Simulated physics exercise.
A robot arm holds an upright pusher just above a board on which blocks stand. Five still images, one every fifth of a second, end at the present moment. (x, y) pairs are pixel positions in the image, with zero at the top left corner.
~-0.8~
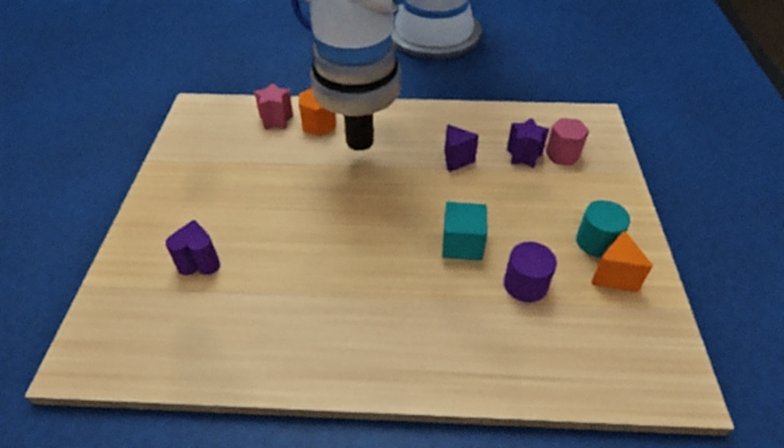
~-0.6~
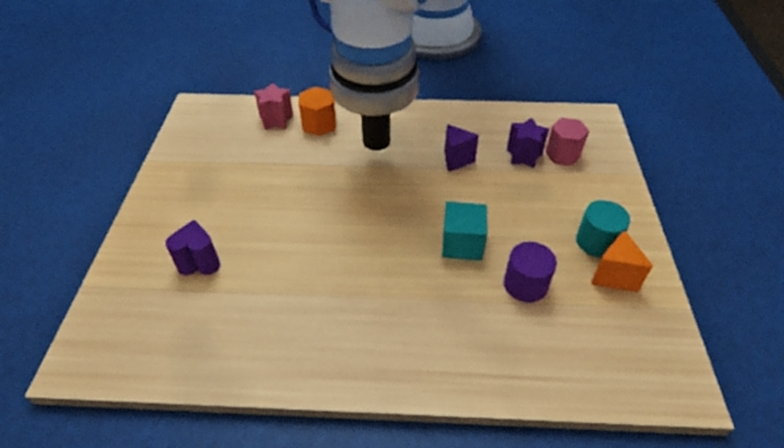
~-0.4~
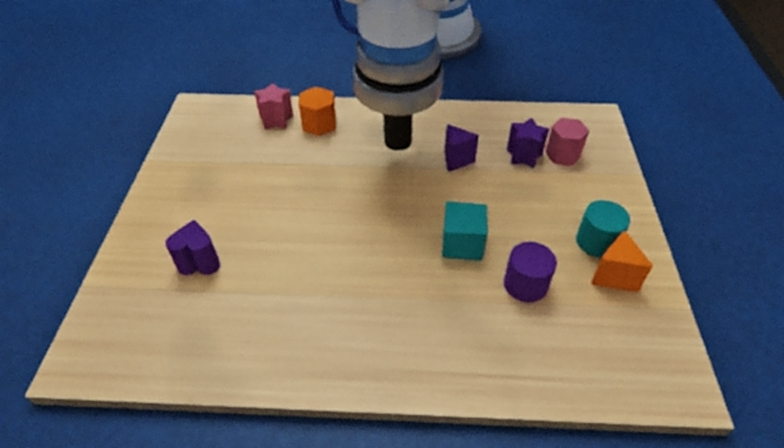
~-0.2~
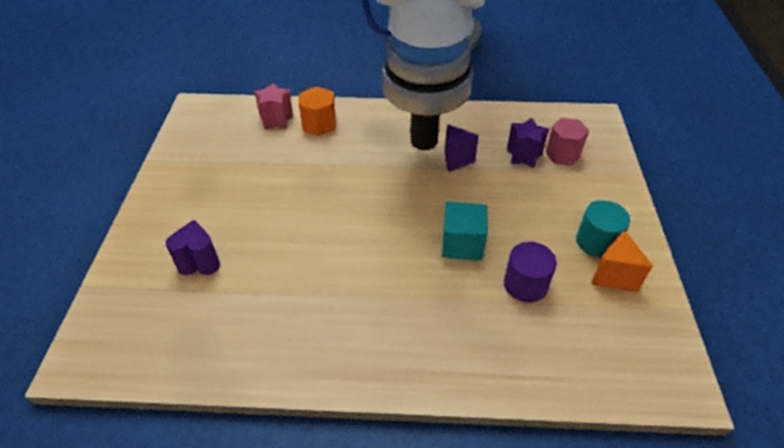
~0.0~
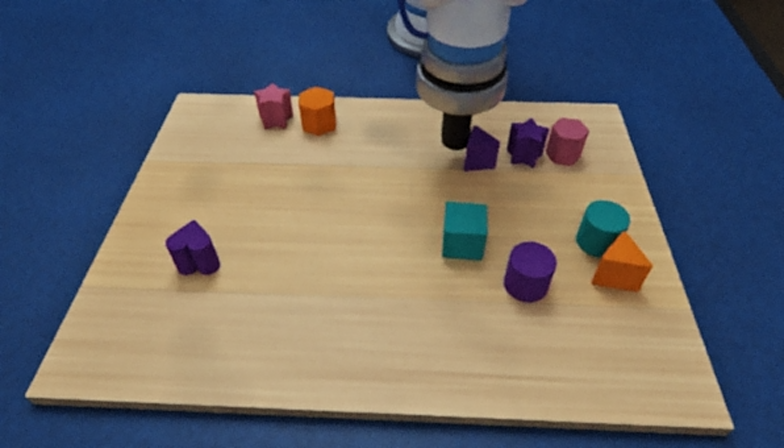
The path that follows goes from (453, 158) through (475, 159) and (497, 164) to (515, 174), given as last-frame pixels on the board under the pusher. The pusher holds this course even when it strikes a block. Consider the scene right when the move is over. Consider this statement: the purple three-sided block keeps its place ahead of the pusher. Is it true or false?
My answer: True.
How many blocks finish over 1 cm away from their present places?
It looks like two blocks will be pushed more than about 1 cm.
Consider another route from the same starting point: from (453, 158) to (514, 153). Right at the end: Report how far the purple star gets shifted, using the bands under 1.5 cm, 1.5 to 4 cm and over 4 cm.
Overall it shifts between 1.5 and 4 cm.
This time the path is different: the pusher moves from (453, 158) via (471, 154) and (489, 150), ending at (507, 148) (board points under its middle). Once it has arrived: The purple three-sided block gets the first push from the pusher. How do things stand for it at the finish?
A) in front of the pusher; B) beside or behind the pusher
(B)
What follows on the original path. Halfway along, pusher at (489, 144); purple three-sided block at (516, 142), turned 20° clockwise; purple star at (535, 129), turned 20° anticlockwise.
At the end, pusher at (519, 158); purple three-sided block at (548, 154); purple star at (542, 132), turned 55° anticlockwise; pink hexagon at (573, 127).
